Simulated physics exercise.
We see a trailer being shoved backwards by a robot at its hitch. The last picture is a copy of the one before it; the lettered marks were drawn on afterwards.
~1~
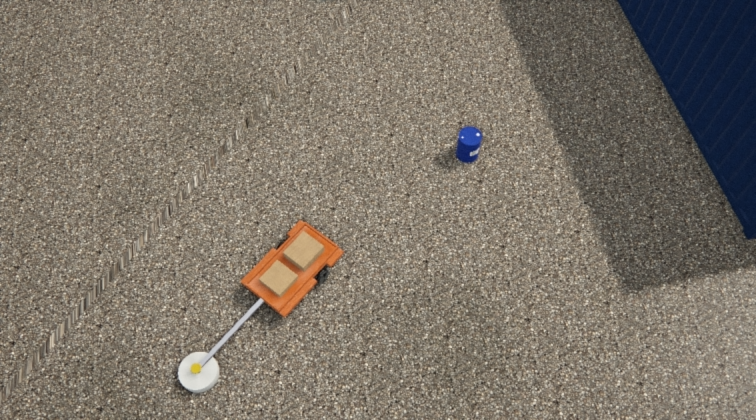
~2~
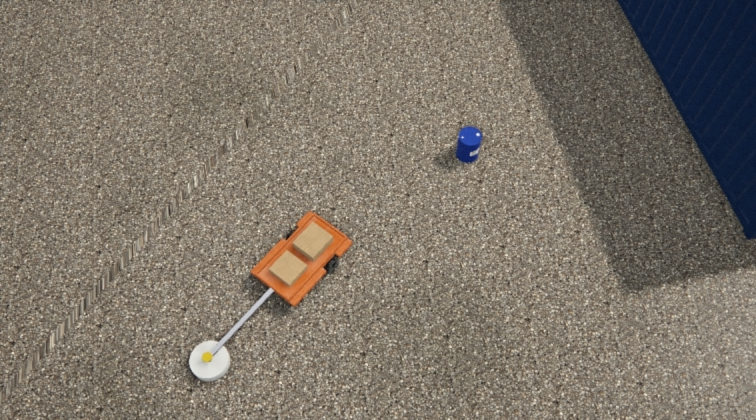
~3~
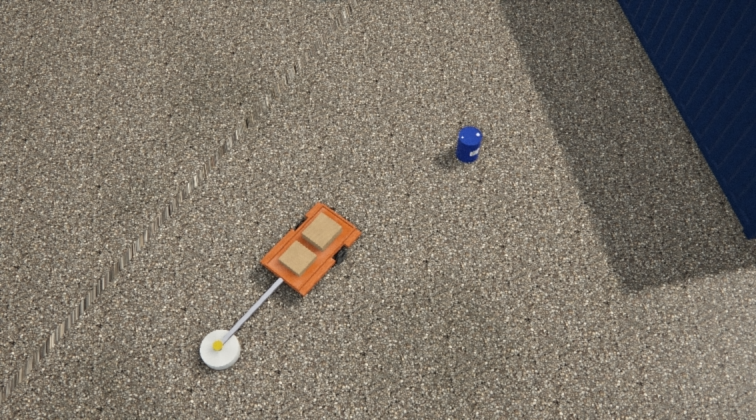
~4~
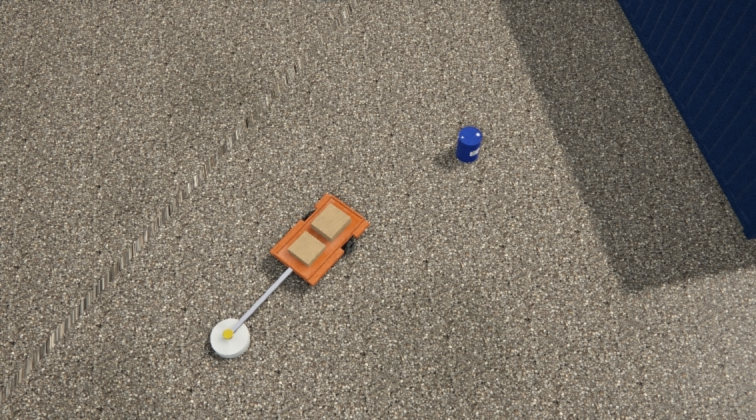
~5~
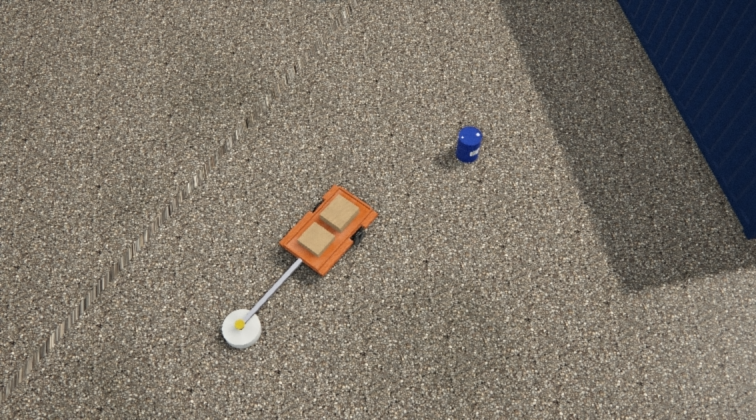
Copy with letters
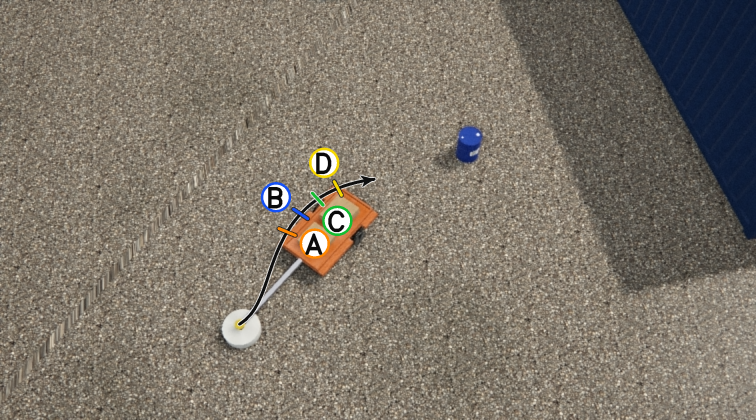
A dark blue wall stands at the upper right, casting a broad shadow over speckled, gravelly ground with a faint track at left, all seen from above. An orange cart carrying two tan boxes sits near the centre, joined by a grey bar to a round white robot at lower left, with a blue keg at upper right. The robot steadily pushes the cart backwards a short way up and right, while the keg stays still.
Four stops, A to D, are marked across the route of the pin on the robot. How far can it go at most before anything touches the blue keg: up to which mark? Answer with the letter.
B is the last safe stop.
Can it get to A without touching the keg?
For that mark, yes.
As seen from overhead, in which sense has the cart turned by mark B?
For that mark, clockwise.
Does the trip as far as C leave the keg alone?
No.
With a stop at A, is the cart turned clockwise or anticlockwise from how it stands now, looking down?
Clockwise.
On the marked copy, A at (287, 232); B at (301, 214); C at (318, 199); D at (338, 188); the route from (240, 324) via (290, 227) to (374, 179).
Taking B. A third of the way, robot (267, 288), cart (356, 198).
Two thirds of the way, robot (282, 249), cart (381, 175).
When it is over, robot (302, 219), cart (407, 158); nothing has been touched.
As for the rest, A is safe but short; C is too far, the keg has been hit; D is too far, the keg has been hit.
